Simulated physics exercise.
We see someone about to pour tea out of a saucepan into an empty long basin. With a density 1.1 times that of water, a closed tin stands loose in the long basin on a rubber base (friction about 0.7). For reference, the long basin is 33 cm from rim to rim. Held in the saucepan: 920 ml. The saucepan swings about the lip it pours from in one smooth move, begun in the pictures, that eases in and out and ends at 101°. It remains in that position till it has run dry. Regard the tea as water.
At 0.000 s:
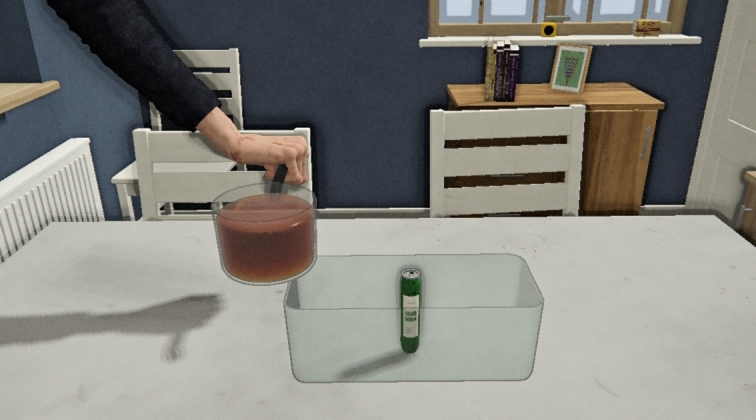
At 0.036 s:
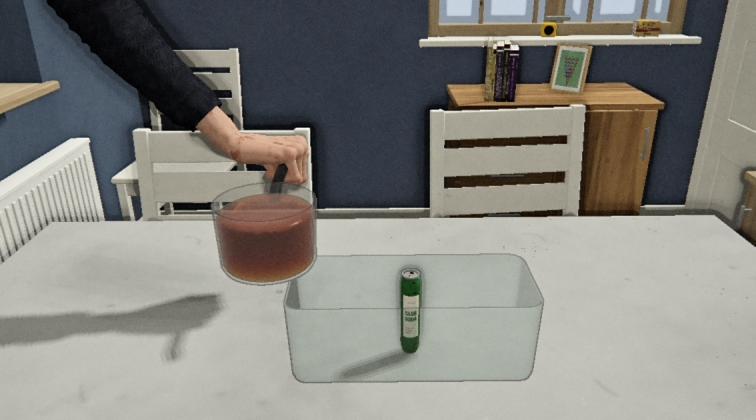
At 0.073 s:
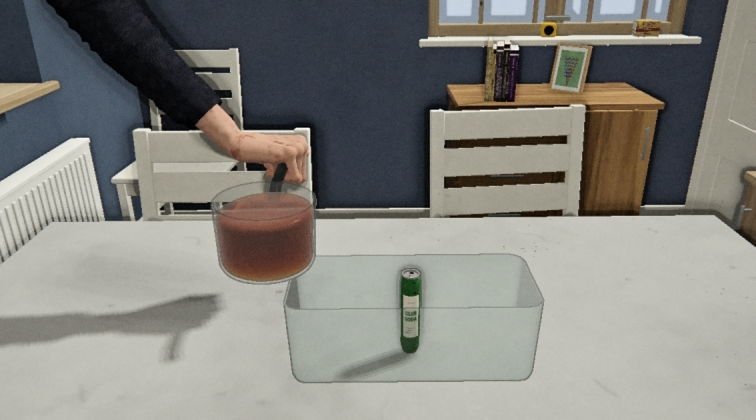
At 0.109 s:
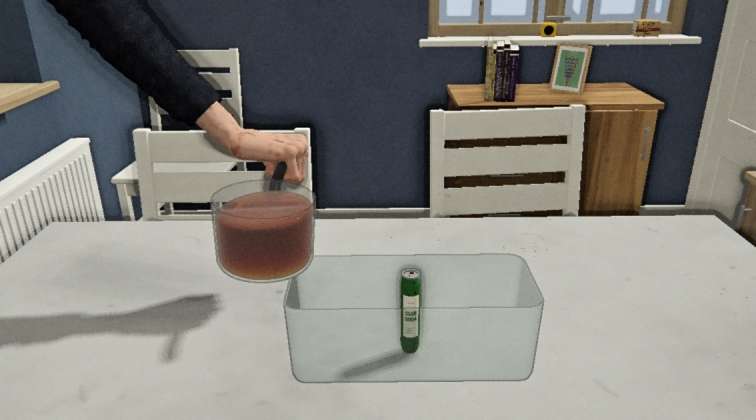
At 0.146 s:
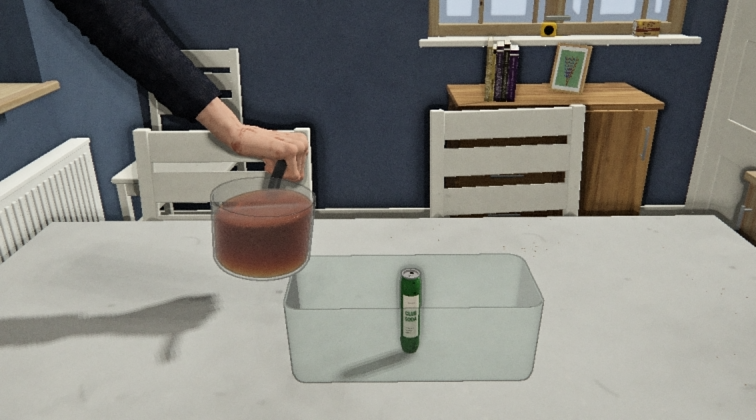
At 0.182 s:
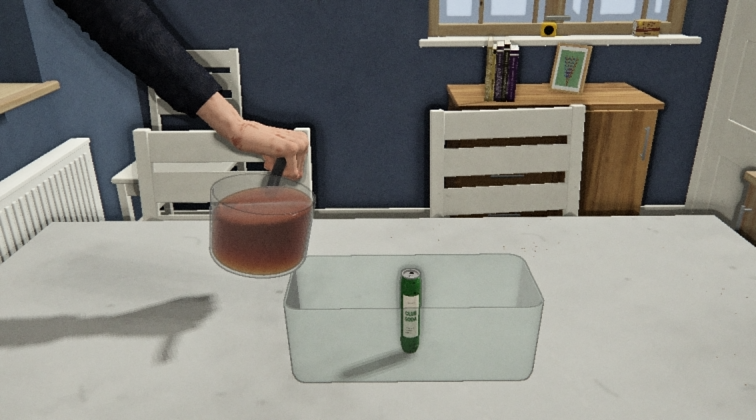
A hand and dark-sleeved arm reach in from the upper left over a pale table in a blue-walled room with white chairs, seen from slightly above. The hand holds a clear saucepan of reddish-brown liquid left of a long see-through basin, where a slim green tin stands upright. The saucepan starts level and still, then tilts slightly, while the tin, basin and camera stay still.
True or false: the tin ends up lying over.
True.
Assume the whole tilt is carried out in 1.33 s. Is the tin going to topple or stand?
It tumbles over, then.
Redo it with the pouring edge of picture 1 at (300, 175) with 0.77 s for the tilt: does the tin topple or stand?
Then it falls.
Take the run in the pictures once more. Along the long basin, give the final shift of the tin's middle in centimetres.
Roughly 9.0 cm.
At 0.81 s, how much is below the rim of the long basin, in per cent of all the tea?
My estimate is about 50 percent.
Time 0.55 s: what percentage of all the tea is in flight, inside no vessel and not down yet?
Near 22 in a hundred.
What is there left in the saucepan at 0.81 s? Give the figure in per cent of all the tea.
Share remaining: Approx. 18 %.
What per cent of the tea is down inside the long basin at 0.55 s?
Roughly 3 percent.
Then, 0.55 s in, the tilt is 67° and 75 per cent is still to pour; the tin stands where it began.
Then, 0.81 s in, the tilt is 99° and 18 per cent is still to pour; the tin leans 10°.
Then, 1.10 s in, the tilt is 101° and 2 per cent is still to pour; the tin lies on its side.
Then, 1.40 s in, the tilt is 101° and 0 per cent is still to pour; the tin lies on its side.
Finally, the tin lies on its side.
